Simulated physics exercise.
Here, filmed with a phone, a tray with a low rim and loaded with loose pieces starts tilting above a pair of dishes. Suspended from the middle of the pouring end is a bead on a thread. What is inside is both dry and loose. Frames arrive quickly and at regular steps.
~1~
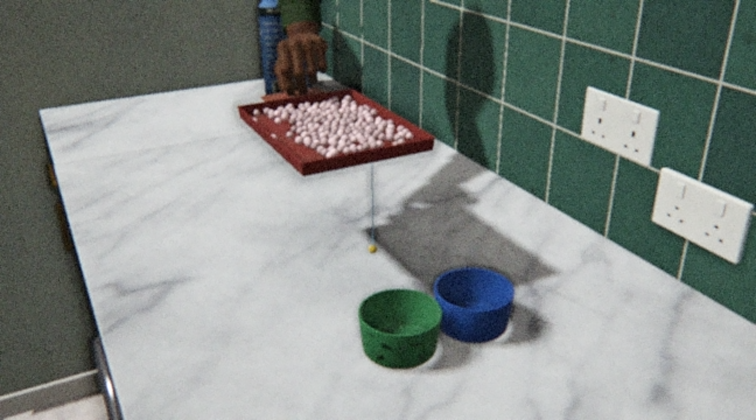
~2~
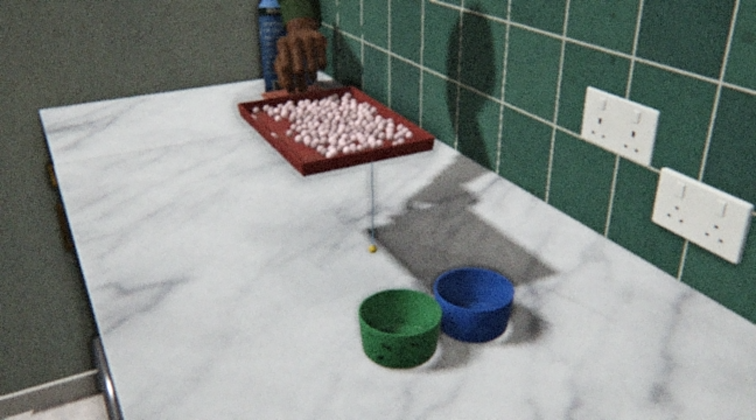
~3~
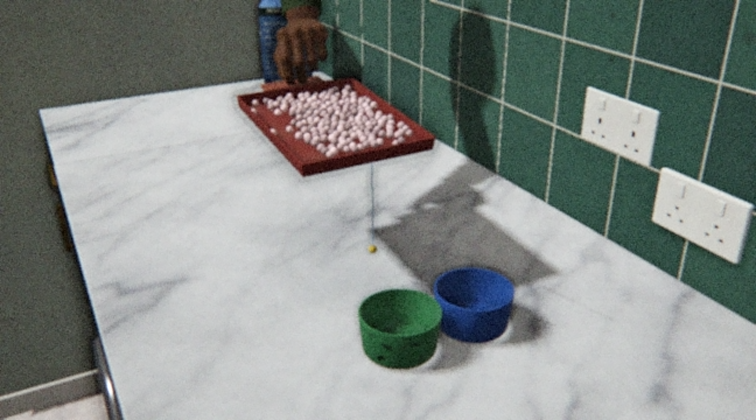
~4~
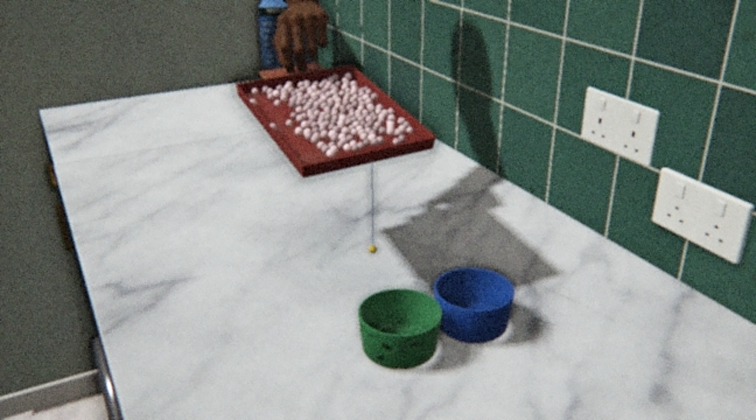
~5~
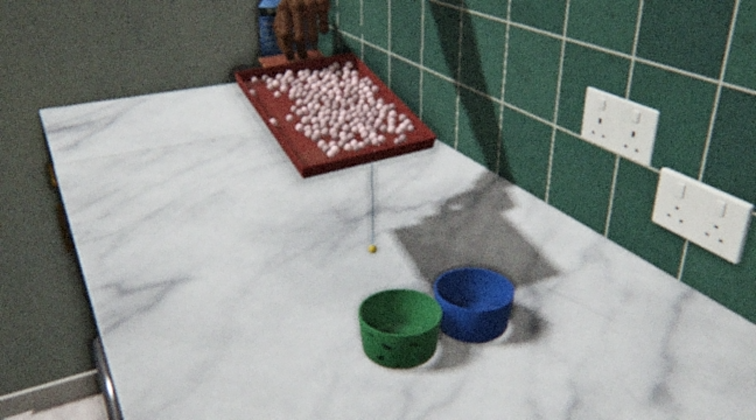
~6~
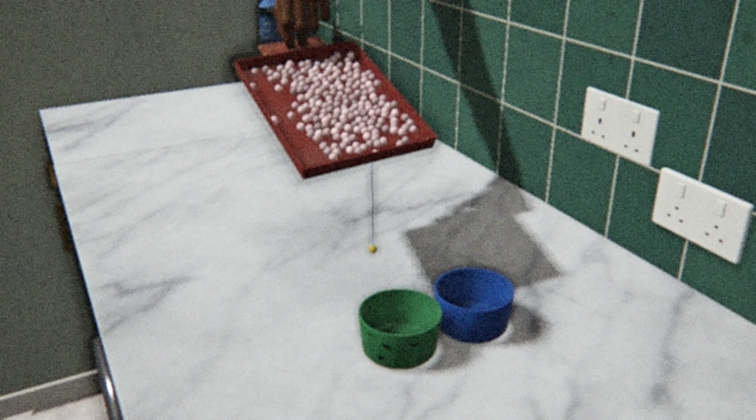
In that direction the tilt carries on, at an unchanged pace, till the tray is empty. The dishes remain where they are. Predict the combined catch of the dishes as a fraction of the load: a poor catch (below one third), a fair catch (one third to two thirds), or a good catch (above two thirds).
A poor catch.
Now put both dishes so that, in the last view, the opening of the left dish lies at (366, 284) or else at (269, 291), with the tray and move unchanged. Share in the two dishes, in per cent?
I'd expect some 60 percent, and then some 20 percent.
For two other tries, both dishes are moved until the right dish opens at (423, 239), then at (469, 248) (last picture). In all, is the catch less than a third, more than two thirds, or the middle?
On the first try the answer is under a third, and on the second it is under a third.
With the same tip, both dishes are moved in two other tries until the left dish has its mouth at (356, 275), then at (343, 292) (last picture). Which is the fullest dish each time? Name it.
Attempt 1: The one on the left side. Attempt 2: The one on the left side.
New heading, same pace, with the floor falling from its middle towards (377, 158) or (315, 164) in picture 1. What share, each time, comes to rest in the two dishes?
For the first it's near 10 %, for the second near 0 %.
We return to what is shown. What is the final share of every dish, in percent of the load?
10 % left, 0 % right.
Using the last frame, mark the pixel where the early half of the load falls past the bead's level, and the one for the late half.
Early-half point (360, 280); late-half point (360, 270).
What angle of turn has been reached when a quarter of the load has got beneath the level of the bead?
Tilt: Around 95 degrees.
Soon after the last picture, tray tipped steeply; nearly all on the tray; a stray few outside both; a small part in the air.
A little later, tray tipped past a quarter turn; a small part on the tray; a small part in the left dish; a stray few in the right dish; about two thirds outside both; about a quarter in the air.
Later still, tray tipped past a quarter turn; a small part in the left dish; a stray few in the right dish; nearly all outside both.
By the end, tray tipped past a quarter turn; a small part in the left dish; a stray few in the right dish; nearly all outside both.
